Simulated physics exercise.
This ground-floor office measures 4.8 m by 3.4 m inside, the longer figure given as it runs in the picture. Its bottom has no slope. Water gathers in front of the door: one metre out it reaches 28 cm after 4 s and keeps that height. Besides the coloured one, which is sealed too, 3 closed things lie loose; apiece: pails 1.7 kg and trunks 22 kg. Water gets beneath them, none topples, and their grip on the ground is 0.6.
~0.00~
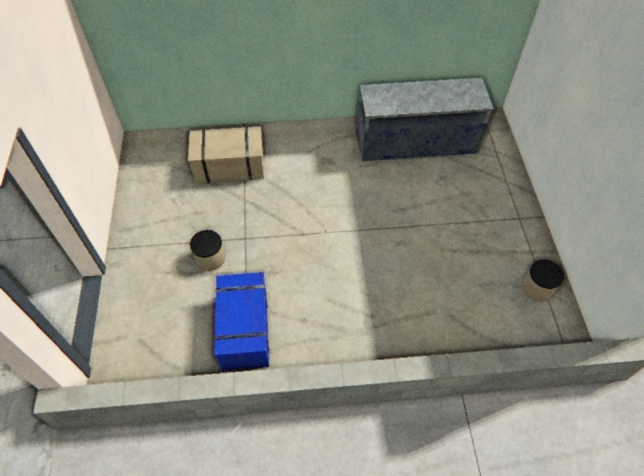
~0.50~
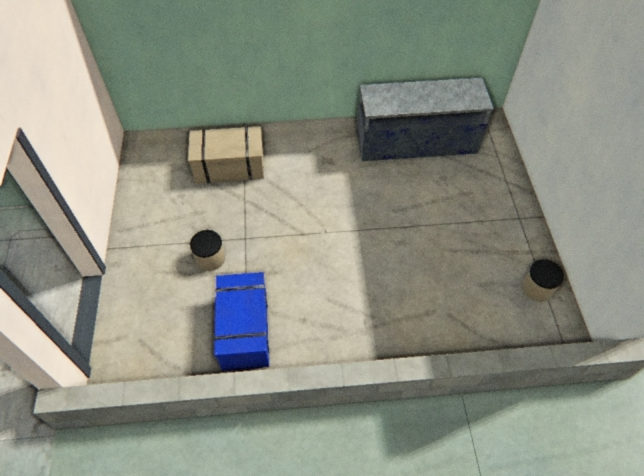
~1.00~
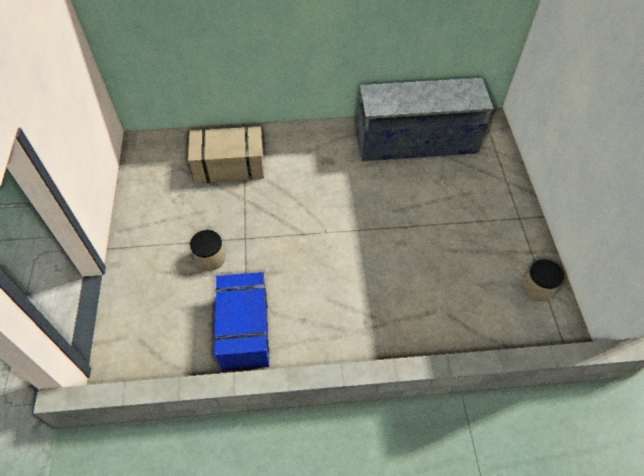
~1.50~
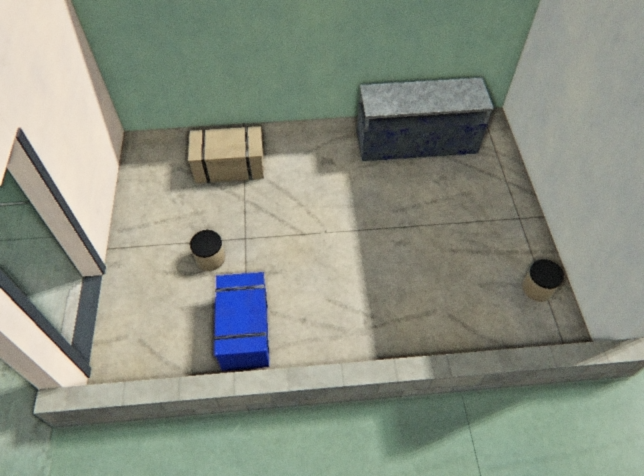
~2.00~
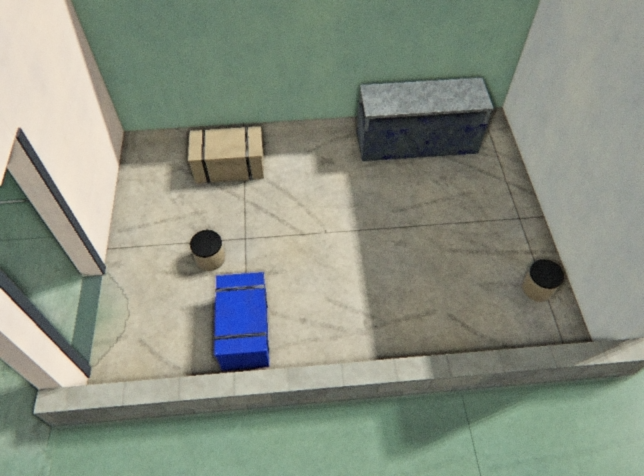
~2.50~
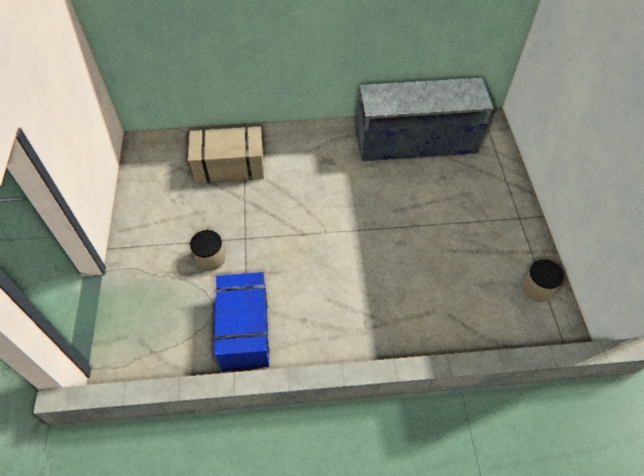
In a walled room, greenish water spreads outside, then seeps through the doorway beside motionless trunks.
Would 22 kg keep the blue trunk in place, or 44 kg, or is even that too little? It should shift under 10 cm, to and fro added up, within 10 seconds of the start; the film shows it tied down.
For it, neither load is enough.
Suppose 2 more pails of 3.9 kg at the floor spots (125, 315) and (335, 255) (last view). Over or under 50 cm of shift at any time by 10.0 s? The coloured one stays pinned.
In that order: Over, past it.
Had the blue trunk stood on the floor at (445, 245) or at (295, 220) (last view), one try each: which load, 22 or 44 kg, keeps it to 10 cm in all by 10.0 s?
In that order: Neither holds; it takes the larger.
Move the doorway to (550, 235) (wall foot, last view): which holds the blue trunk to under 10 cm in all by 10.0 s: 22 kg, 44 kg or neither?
In that case neither weight holds it.
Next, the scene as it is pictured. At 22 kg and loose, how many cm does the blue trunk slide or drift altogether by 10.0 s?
About 350 cm.
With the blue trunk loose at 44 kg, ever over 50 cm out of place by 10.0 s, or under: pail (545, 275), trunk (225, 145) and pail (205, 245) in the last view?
In that order: More, short of it, more.
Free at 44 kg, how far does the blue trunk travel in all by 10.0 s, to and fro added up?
About 200 cm.
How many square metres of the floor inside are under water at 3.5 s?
Roughly 3.0 m2.
After 3.5 s the blue trunk would be 10 cm from its start with 22 kg and 0 cm from its start with 44 kg; 5 cm of water round it then.
After 4.5 s the blue trunk would be 87 cm from its start with 22 kg and 19 cm from its start with 44 kg; 8 cm of water round it then.
After 7.0 s the blue trunk would be 277 cm from its start with 22 kg and 135 cm from its start with 44 kg; 7 cm of water round it then.
After 10.0 s the blue trunk would be 264 cm from its start with 22 kg and 205 cm from its start with 44 kg; 15 cm of water round it then.
